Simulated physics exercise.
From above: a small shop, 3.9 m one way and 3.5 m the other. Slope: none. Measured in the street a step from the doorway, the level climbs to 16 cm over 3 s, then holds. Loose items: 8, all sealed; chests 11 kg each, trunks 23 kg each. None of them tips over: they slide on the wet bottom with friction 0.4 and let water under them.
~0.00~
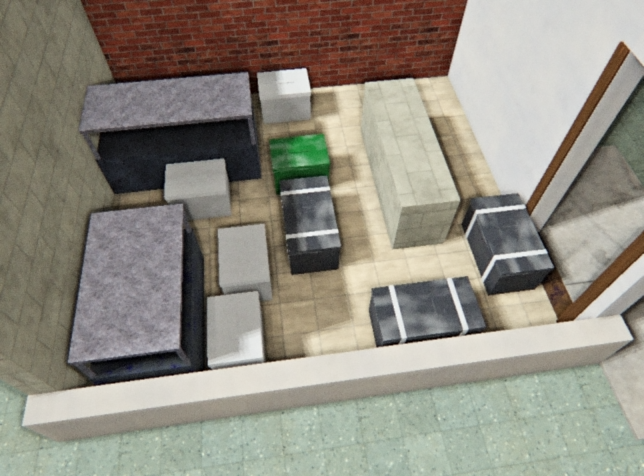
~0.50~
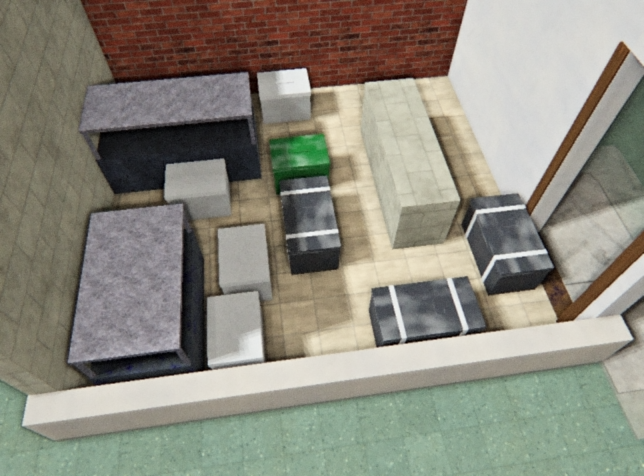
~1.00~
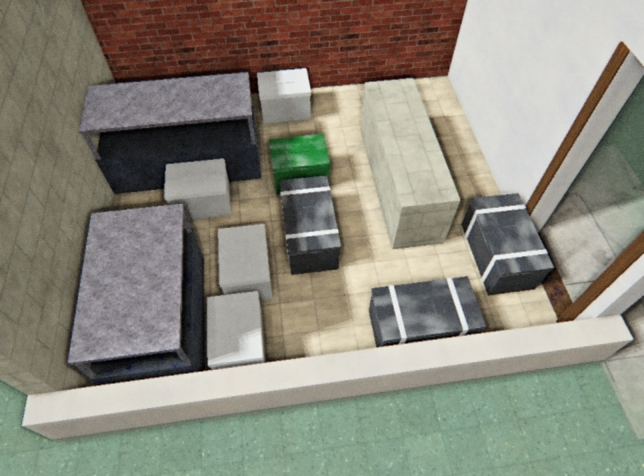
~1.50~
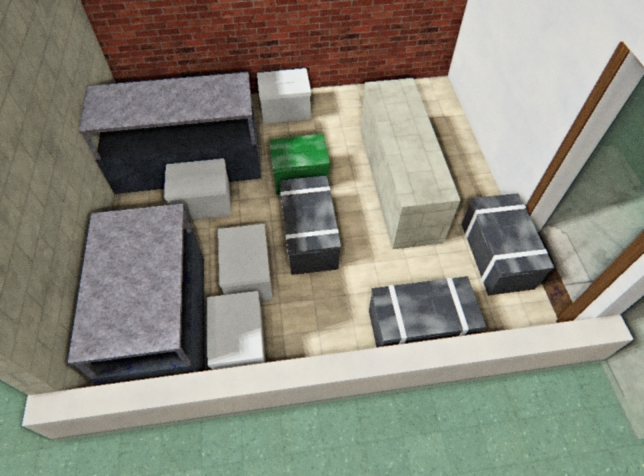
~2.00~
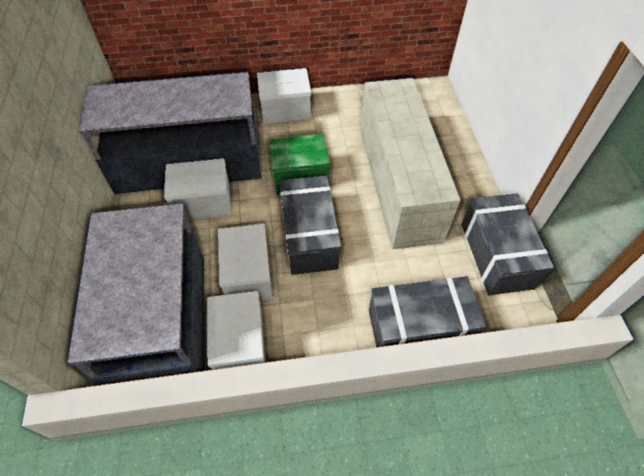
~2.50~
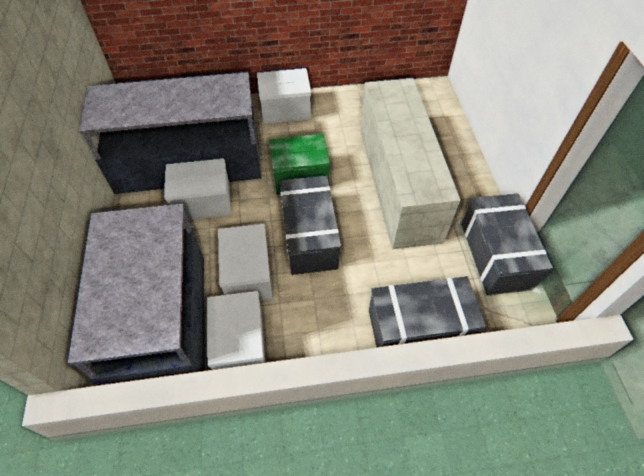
The clip shows a small shop from above, with a green chest among pale and dark boxes, as greenish water spreads over the street outside and reaches just inside the doorway at right; the boxes stay still.
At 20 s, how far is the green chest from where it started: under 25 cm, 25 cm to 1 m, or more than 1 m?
The green chest is more than 1 m from its start.
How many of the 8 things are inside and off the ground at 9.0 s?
4 of them.
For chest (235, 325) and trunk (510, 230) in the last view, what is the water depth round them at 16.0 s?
Depth approx. 14 cm / 10 cm.
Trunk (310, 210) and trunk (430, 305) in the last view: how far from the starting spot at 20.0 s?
One is off by 200 cm, the other by 200 cm, in the order asked.
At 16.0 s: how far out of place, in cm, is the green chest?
Displacement by then near 140 cm.
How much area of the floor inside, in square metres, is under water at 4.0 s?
At that time the wet patch spans about 2.5 m2.
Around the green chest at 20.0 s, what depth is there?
I'd say around 13 cm.
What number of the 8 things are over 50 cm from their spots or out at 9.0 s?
I count 4 of them.
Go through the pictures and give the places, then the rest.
In the first frame, the green chest at (299, 151), on the bottom; 0.0 m2 under water; 0 of 8 have shifted.
In the second frame, the green chest at (299, 151), on the bottom; water covers 0.0 m2; 0 of 8 have shifted.
In the third frame, the green chest at (299, 151) rests on the ground; 0.0 m2 under water; 0 of 8 have shifted.
In the fourth frame, the green chest at (299, 151) rests on the ground; 0.0 m2 under water; 0 of 8 have shifted.
In the fifth frame, the green chest at (299, 151), on the bottom; water covers 0.0 m2; 0 of 8 have shifted.
In the sixth frame, the green chest at (299, 151) rests on the ground; water covers 0.2 m2; 0 of 8 have shifted.
After 4.0 s the green chest is near (299, 151), 0.0 m from its start, aground; 0 afloat.
After 9.0 s the green chest is near (303, 145), 0.1 m from its start, aground; 4 afloat.
After 16.0 s the green chest is near (363, 64), 1.4 m from its start, afloat; 8 afloat.
After 20.0 s the green chest is near (420, 83), 1.6 m from its start, afloat; 8 afloat.
